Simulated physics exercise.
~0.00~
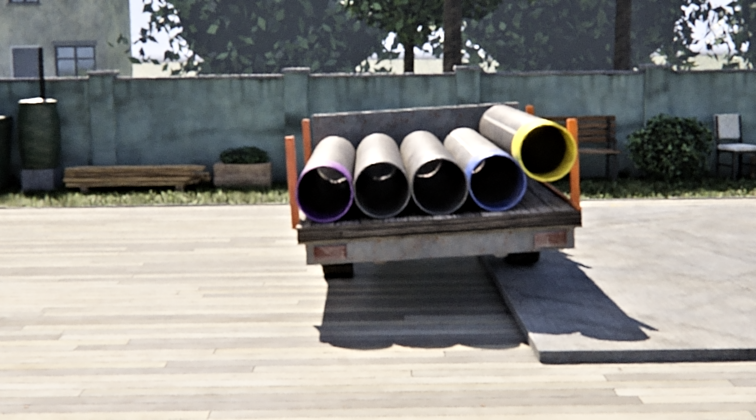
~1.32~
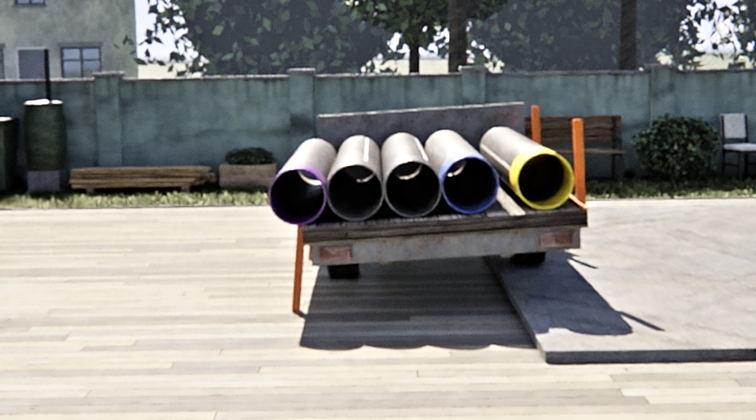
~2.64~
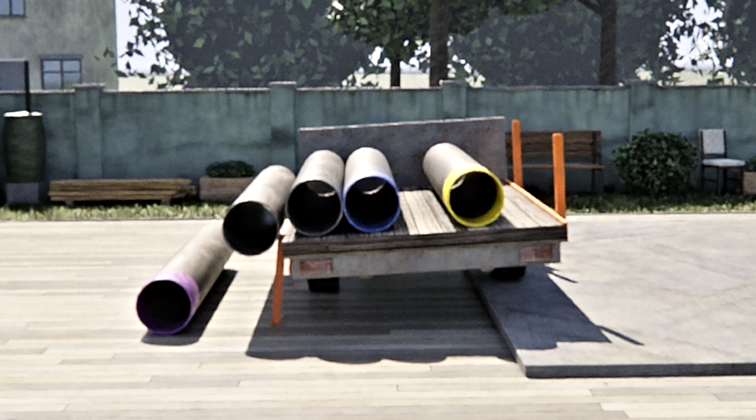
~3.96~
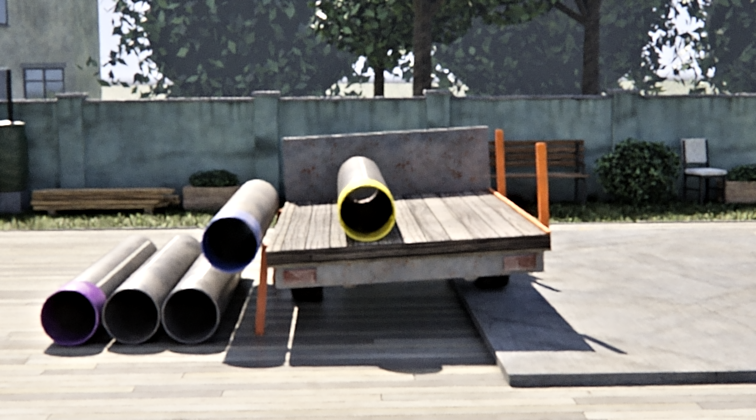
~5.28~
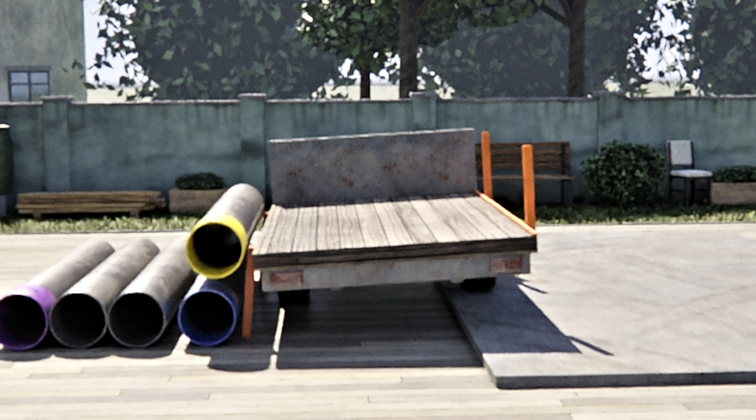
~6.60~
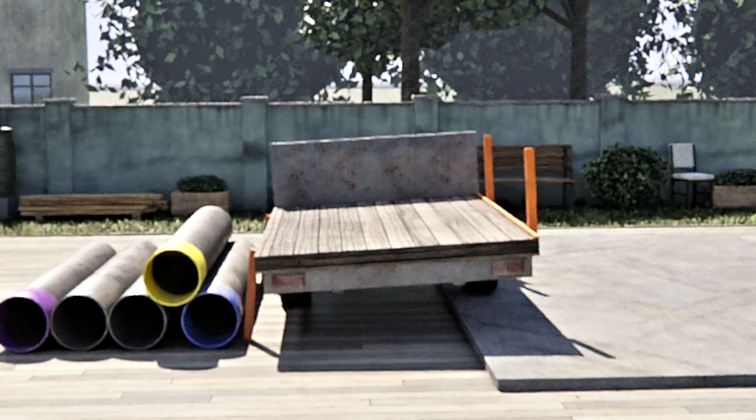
On a sunlit yard, the left posts of a parked flat trailer swung down and its five pipes rolled off that side one after another, the yellow-rimmed one last, coming to rest on top of the four lined up on the ground.
